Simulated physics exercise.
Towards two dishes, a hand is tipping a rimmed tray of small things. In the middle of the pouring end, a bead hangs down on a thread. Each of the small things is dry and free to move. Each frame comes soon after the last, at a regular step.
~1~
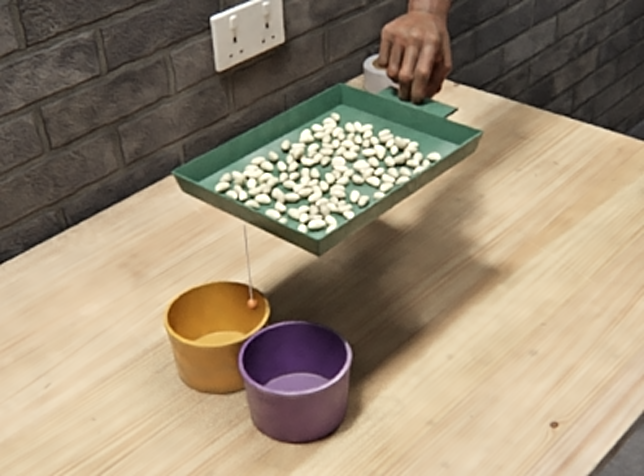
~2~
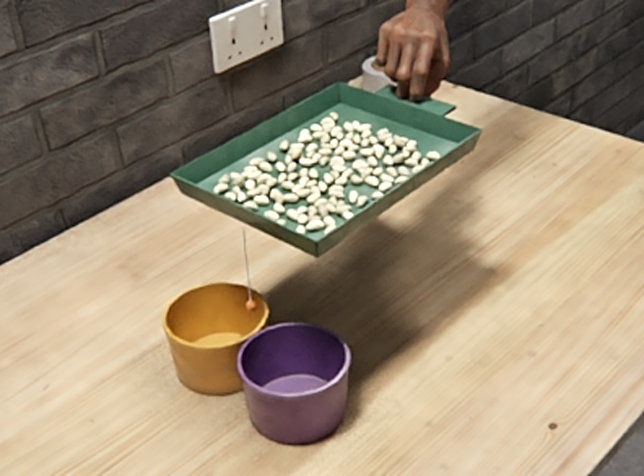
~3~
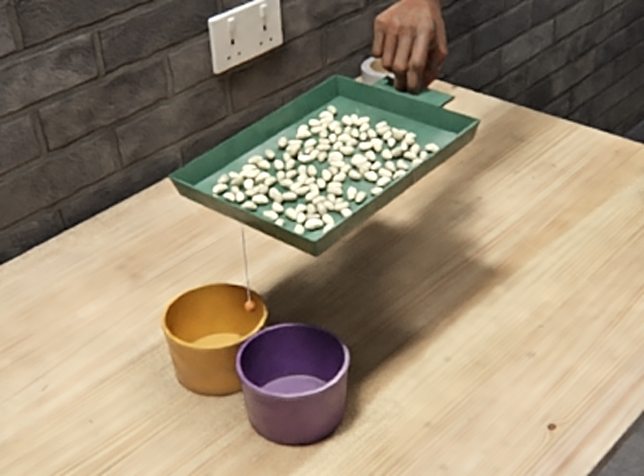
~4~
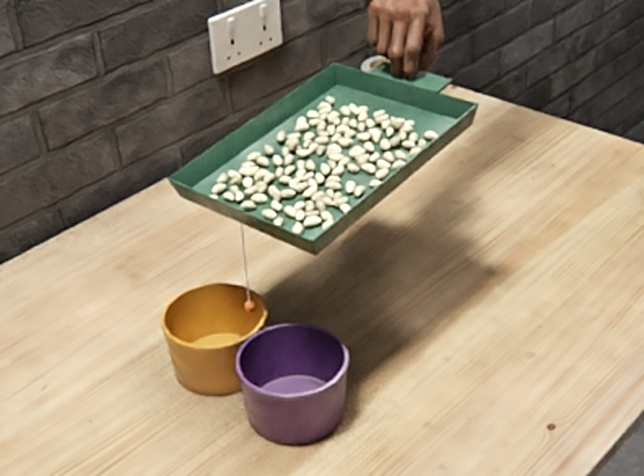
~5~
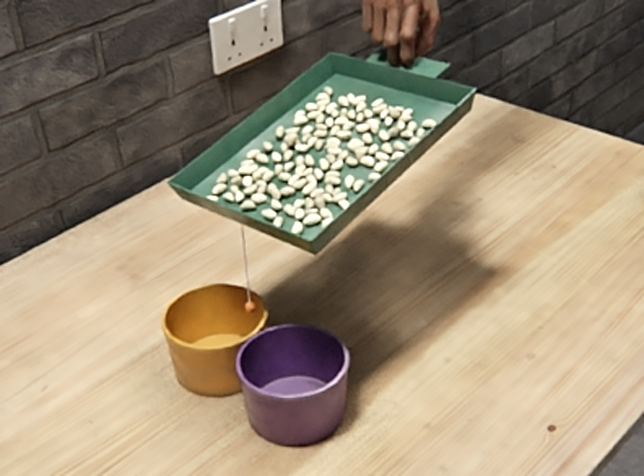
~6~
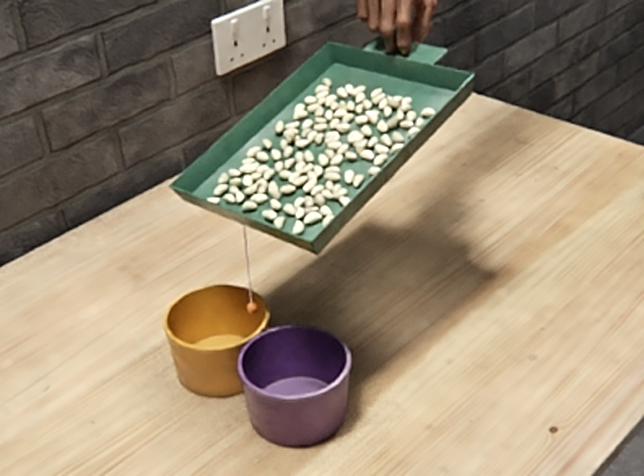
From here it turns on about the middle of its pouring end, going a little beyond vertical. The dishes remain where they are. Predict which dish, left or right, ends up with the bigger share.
Left.
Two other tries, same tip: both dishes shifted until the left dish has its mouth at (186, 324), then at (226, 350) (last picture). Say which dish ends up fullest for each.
In the first try it's the left-side dish, and in the second it's the left-side dish.
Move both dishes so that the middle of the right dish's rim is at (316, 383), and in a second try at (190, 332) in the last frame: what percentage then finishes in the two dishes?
About 30 and 70 per cent.
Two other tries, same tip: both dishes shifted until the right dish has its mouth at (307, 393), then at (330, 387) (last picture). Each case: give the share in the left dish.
40, then 20 %.
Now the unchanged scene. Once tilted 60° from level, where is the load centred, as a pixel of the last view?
The centre of the load shows up near (244, 164) in the last view.
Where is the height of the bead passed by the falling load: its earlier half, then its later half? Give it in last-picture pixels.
It goes through near (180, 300) first, then near (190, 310).
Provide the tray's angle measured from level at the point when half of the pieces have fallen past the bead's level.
That happens at close to 110 degrees.
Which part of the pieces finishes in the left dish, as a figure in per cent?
Result: Around 40 in a hundred.
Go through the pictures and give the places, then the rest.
Corners of the pouring end at (180, 171) and (318, 235), level; middle of the load at (341, 170), white beans; left dish at (182, 358); right dish at (259, 406); bead on its thread at (252, 305), in the first frame.
Corners of the pouring end at (178, 173) and (316, 236), level; middle of the load at (340, 170), in the second frame.
Corners of the pouring end at (177, 175) and (314, 236), tipped barely, lowest at the left corner; middle of the load at (338, 166), in the third frame.
Corners of the pouring end at (175, 177) and (311, 235), tipped a little, lowest at the left corner; middle of the load at (336, 158), in the fourth frame.
Corners of the pouring end at (175, 180) and (310, 235), tipped a little, lowest at the left corner; middle of the load at (335, 152), in the fifth frame.
Corners of the pouring end at (176, 183) and (310, 235), tipped clearly, lowest at the left corner; middle of the load at (335, 147); left dish at (181, 362); right dish at (258, 410), in the sixth frame.
Soon after the last picture, tray tipped steeply; all on the tray.
A little later, tray tipped right over; nearly all on the tray; a stray few in the left dish; a stray few outside both; a stray few in the air.
Later still, tray tipped past a quarter turn; about half in the left dish; about half outside both.
At rest, tray tipped past a quarter turn; none in the right dish; about half in the left dish; about half outside both.
